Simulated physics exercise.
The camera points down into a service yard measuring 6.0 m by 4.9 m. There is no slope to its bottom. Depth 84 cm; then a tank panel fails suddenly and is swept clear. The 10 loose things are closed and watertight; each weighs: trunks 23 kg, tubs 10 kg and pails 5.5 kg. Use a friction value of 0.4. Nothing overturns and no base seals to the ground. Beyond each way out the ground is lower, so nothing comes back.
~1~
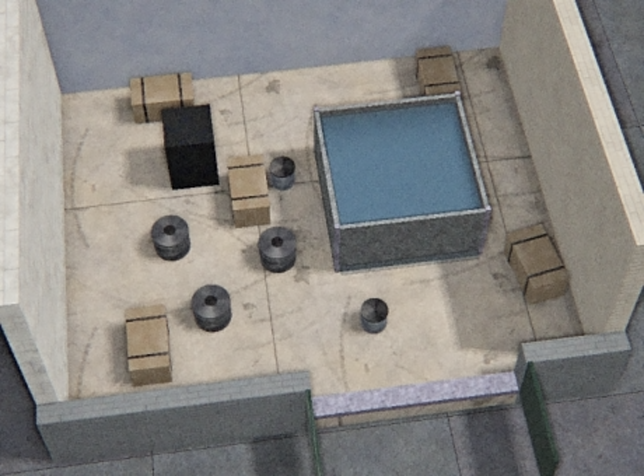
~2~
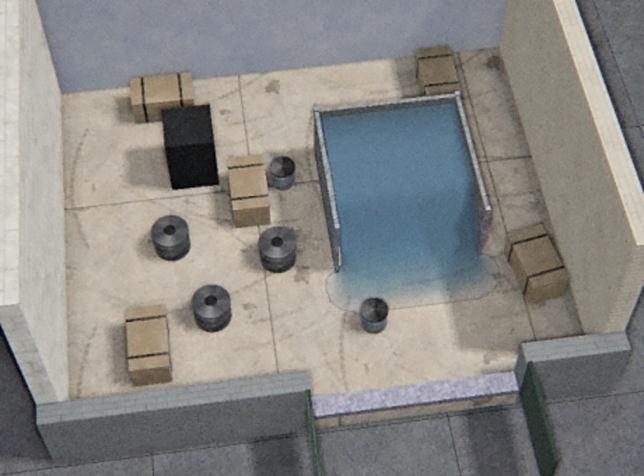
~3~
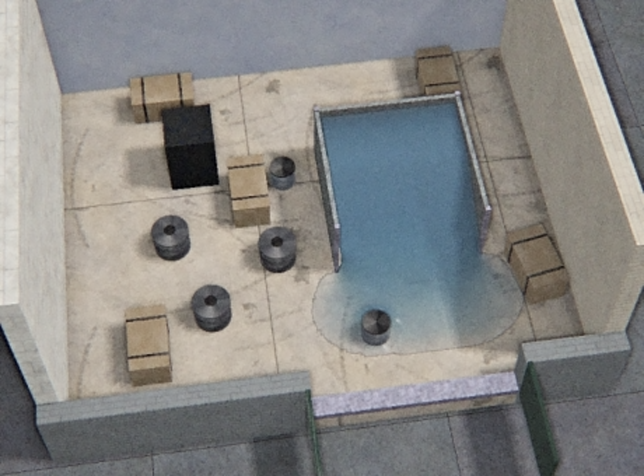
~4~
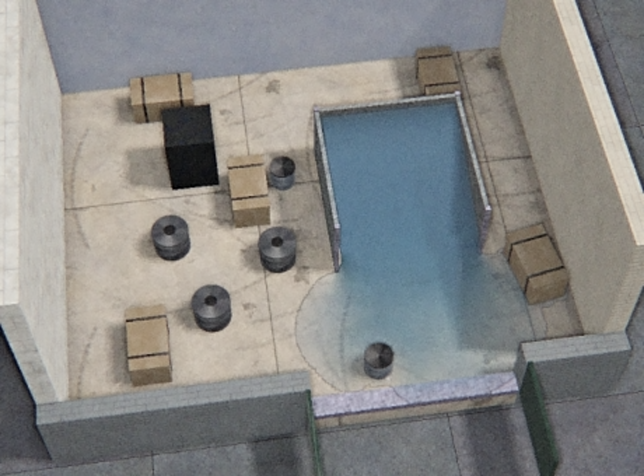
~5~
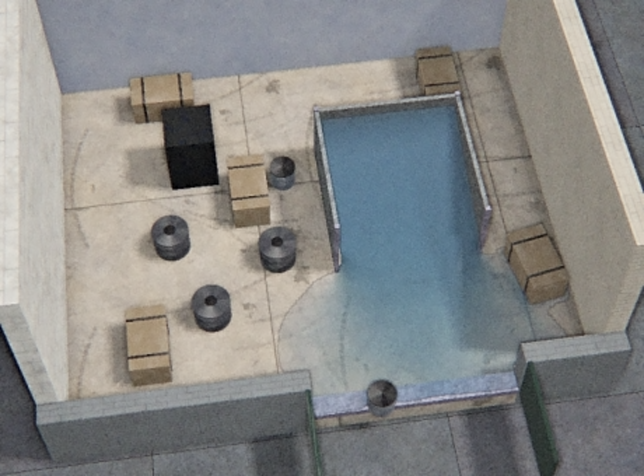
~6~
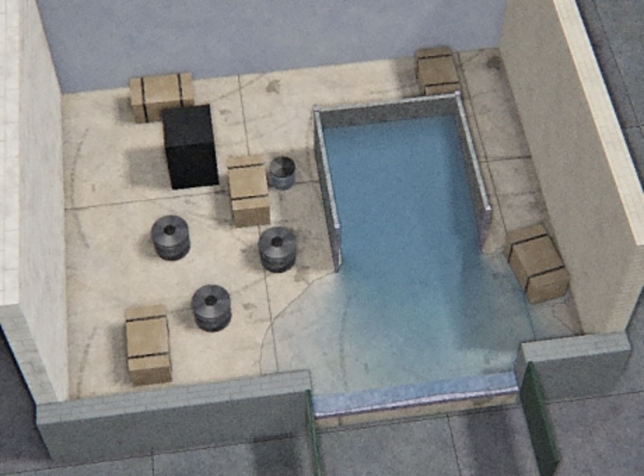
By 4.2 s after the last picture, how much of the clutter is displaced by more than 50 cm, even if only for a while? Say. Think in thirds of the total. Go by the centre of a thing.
A minority short of a third gets shifted.
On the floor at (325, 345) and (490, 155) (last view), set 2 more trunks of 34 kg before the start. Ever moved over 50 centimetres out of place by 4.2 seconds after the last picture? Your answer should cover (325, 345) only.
For that one, the shift is farther than that.
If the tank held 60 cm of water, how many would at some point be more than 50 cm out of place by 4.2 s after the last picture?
Under that setup the answer is 2.
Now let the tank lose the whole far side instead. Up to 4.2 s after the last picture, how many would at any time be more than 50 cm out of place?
That would give 6.
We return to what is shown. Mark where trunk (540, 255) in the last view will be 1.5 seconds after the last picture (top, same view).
Look about (503, 199).
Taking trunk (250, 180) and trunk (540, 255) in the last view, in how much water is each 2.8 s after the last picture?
Roughly 0 and 6 cm.
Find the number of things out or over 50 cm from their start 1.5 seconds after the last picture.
2 of them.
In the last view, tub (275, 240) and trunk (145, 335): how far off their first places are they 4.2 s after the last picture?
0 cm, then 20 cm.
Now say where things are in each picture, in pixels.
A trunk at (538, 256) rests on the ground; a trunk at (248, 182) rests on the ground; water covers 2.9 m2; 0 of 10 have shifted, in the first picture.
A trunk at (538, 256), on the bottom; a trunk at (248, 182) rests on the ground; 4.0 m2 under water; 0 of 10 have shifted, in the second picture.
A trunk at (538, 256), on the bottom; a trunk at (248, 182), on the bottom; 5.4 m2 under water; 1 of 10 have shifted, in the third picture.
A trunk at (538, 256) rests on the ground; a trunk at (248, 182) rests on the ground; water covers 7.1 m2; 1 of 10 have shifted, in the fourth picture.
A trunk at (538, 256) rests on the ground; a trunk at (248, 182) rests on the ground; 8.0 m2 under water; 1 of 10 have shifted, in the fifth picture.
A trunk at (538, 256) rests on the ground; a trunk at (248, 182), on the bottom; water covers 8.4 m2; 1 of 10 have shifted, in the sixth picture.
Then, 0.4 s after the last picture 1 of 10 are over 50 cm from their spots; 0 afloat.
Then, 1.5 s after the last picture 2 of 10 are over 50 cm from their spots; 0 afloat.
Then, 2.8 s after the last picture 2 of 10 are over 50 cm from their spots; 0 afloat.
Then, 4.2 s after the last picture 2 of 10 are over 50 cm from their spots, and 2 have been at some point; 1 afloat.
